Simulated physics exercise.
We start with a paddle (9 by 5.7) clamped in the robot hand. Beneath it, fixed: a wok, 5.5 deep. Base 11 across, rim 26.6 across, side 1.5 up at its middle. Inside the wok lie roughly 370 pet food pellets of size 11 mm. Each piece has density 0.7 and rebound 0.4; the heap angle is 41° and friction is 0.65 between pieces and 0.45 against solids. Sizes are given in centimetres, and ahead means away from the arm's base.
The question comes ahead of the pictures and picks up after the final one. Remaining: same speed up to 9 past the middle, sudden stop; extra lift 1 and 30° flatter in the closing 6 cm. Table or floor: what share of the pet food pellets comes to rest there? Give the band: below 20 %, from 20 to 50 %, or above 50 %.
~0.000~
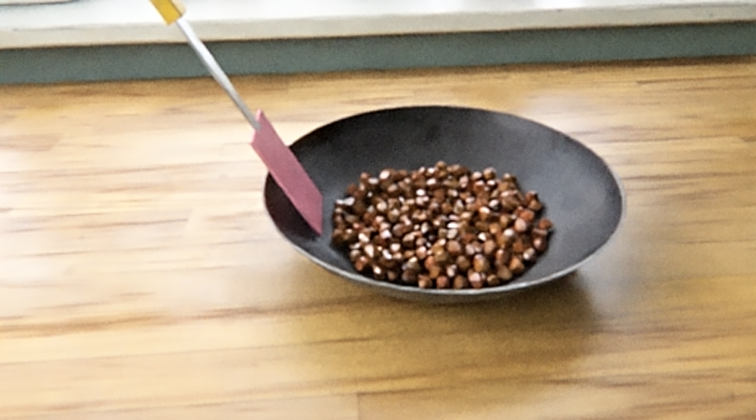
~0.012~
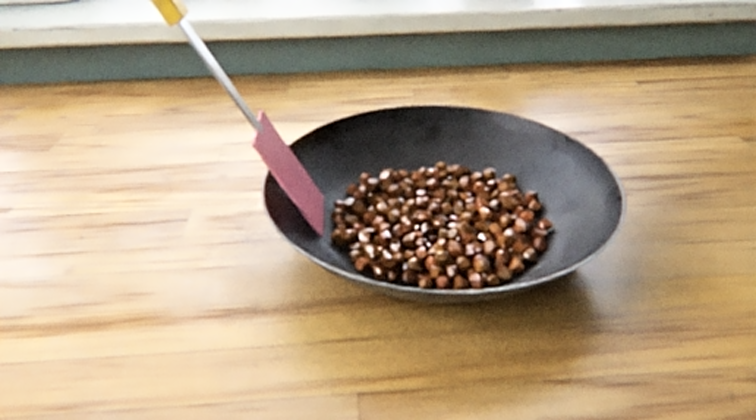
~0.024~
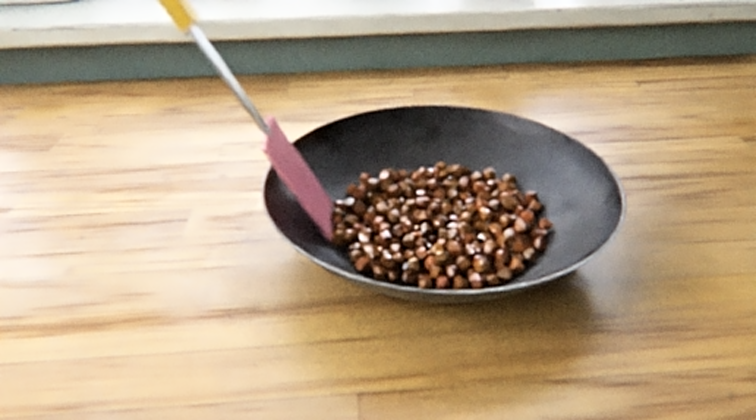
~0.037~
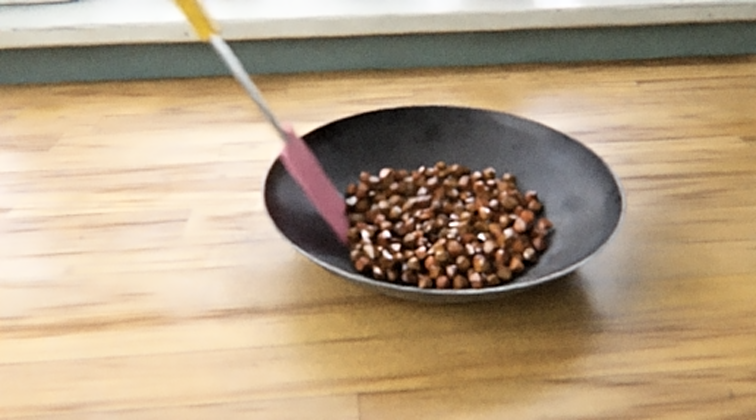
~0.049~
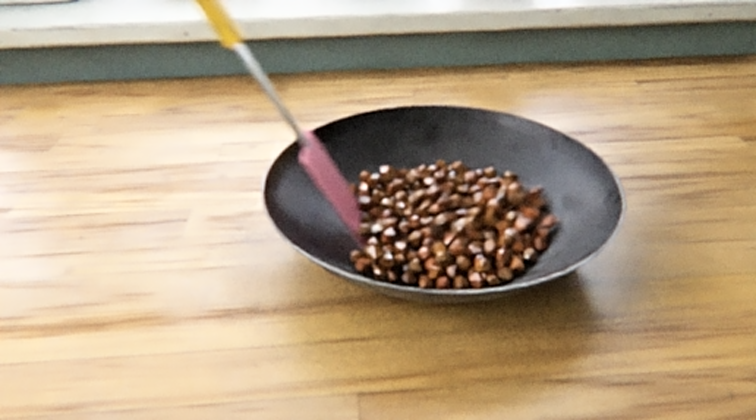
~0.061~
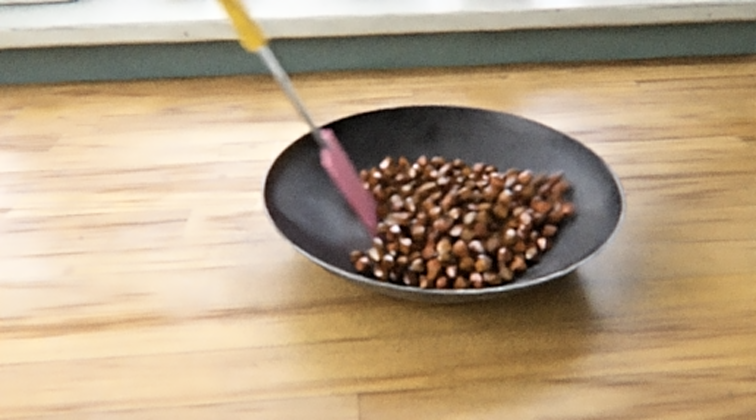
Band: From 20 to 50 %.
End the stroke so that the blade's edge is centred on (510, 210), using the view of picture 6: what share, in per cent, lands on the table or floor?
My guess is roughly 5 percent.
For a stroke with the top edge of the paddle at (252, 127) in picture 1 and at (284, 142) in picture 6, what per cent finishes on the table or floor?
My guess would be close to 15 per cent.
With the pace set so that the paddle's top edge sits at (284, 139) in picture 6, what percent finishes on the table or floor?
About 10 percent.
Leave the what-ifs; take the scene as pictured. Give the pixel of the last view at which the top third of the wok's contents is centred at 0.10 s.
Roughly pixel (488, 188).
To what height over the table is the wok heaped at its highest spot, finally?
Near 5.0 centimetres high.
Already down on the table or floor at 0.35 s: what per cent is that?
Around 25 percent.
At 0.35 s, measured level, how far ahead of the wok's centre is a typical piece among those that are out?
Around 20 centimetres ahead.
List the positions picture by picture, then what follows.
The paddle top edge at (255, 125), sloping 63°; upper third of the load around (438, 211), from x 340 to 545, top at y 165; 370 in the wok, in the first frame.
The paddle top edge at (257, 126), sloping 63°; upper third of the load around (438, 211), from x 340 to 545, top at y 165, in the second frame.
The paddle top edge at (266, 131), sloping 63°; upper third of the load around (438, 211), from x 340 to 545, top at y 165, in the third frame.
The paddle top edge at (285, 138), sloping 63°; upper third of the load around (429, 208), from x 350 to 545, top at y 165, in the fourth frame.
The paddle top edge at (306, 144), sloping 63°; upper third of the load around (440, 203), from x 355 to 550, top at y 165, in the fifth frame.
The paddle top edge at (326, 146), sloping 63°; upper third of the load around (454, 198), from x 355 to 570, top at y 165; 370 in the wok, in the sixth frame.
After 0.10 s, sloping 63°, highest piece 8 above the table; 369 in the wok, 1 on the blade or in flight.
After 0.13 s, sloping 56°, highest piece 11 above the table; 360 in the wok, 10 on the blade or in flight.
After 0.35 s, sloping 33°, highest piece 8 above the table; 258 in the wok, 86 on the table or floor, 26 on the blade or in flight.
After 1.40 s, sloping 33°, highest piece 5 above the table; 258 in the wok, 112 on the table or floor.
In the end, 258 in the wok, 112 on the table or floor. That is 30 % on the table or floor.
